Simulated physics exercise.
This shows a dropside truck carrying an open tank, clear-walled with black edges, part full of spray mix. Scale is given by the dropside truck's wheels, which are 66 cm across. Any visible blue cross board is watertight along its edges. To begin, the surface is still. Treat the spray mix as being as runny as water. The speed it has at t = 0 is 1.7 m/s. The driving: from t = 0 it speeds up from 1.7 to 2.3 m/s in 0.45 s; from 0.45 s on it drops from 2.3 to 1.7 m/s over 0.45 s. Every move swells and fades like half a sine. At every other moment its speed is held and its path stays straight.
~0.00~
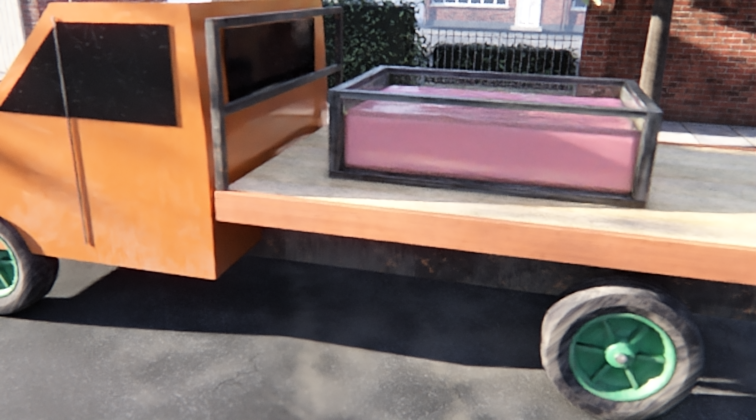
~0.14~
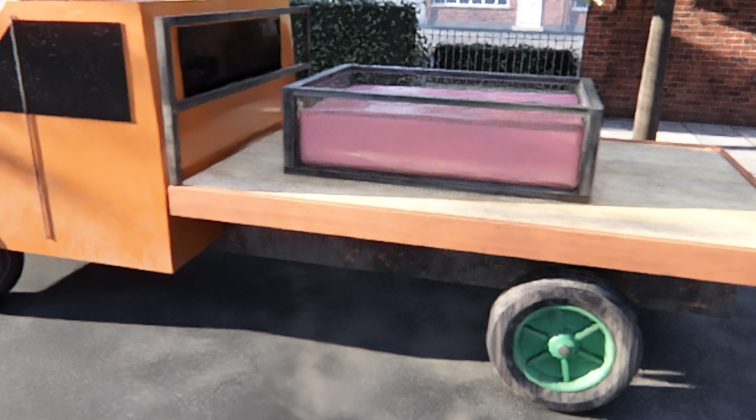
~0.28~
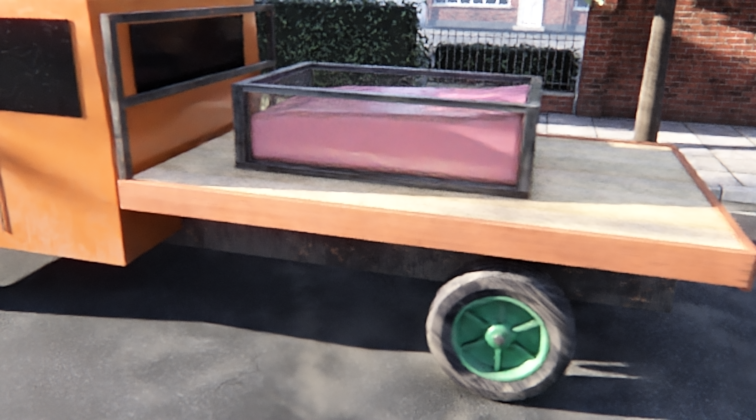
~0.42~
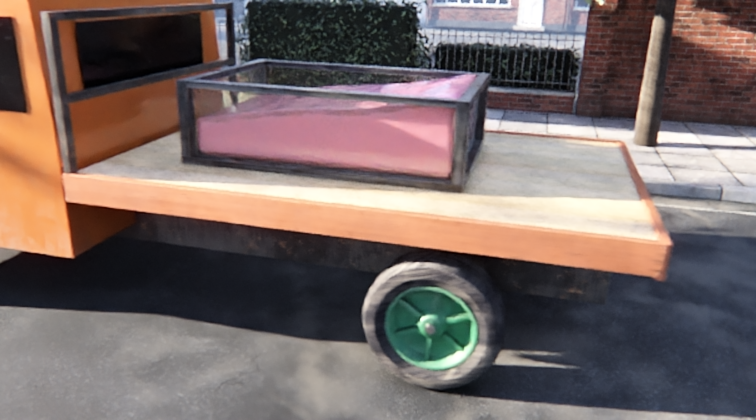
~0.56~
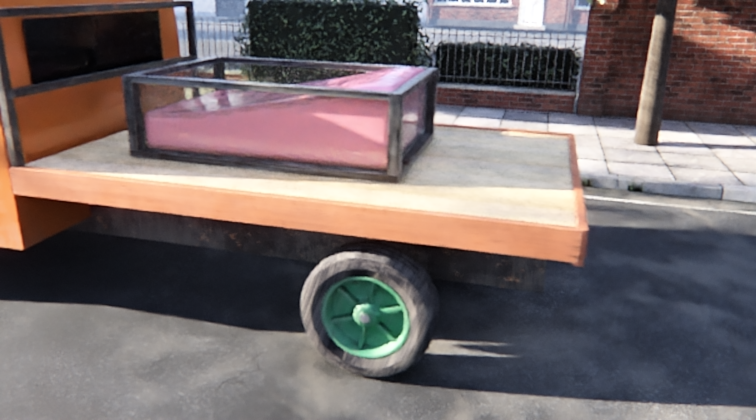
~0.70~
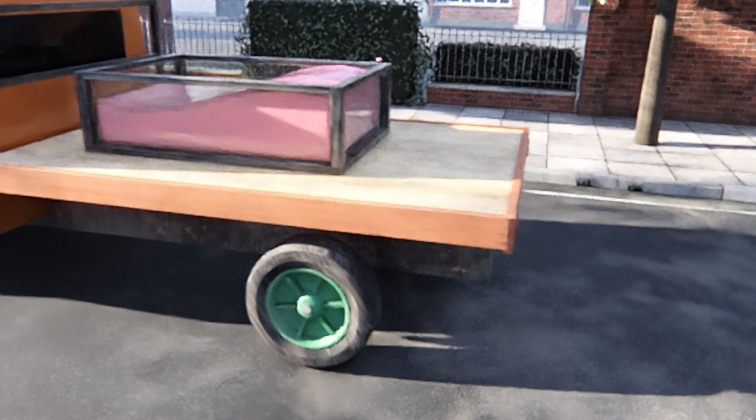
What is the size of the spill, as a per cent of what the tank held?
About 6 per cent.
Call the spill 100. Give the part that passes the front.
Close to 30 per cent goes that way.
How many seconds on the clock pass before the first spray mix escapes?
Near 1.5 s.
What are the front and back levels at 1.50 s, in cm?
Front: 40 cm; back: 18 cm.
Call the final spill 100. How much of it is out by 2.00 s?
By then about 40 per cent is out.
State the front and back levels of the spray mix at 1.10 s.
At the front 48 cm, at the back 22 cm.
After 1.10 s the surface is 47 cm up at the front and 23 cm at the back; nothing has left.
After 1.50 s the surface is 39 cm up at the front and 19 cm at the back; 1 per cent is out, over the front and the far side.
After 2.00 s the surface is 21 cm up at the front and 46 cm at the back; 2 per cent is out, over the front, a little elsewhere.
After 3.88 s 6 per cent is out, over the back and the front, a little elsewhere, 23 of 373 litres.
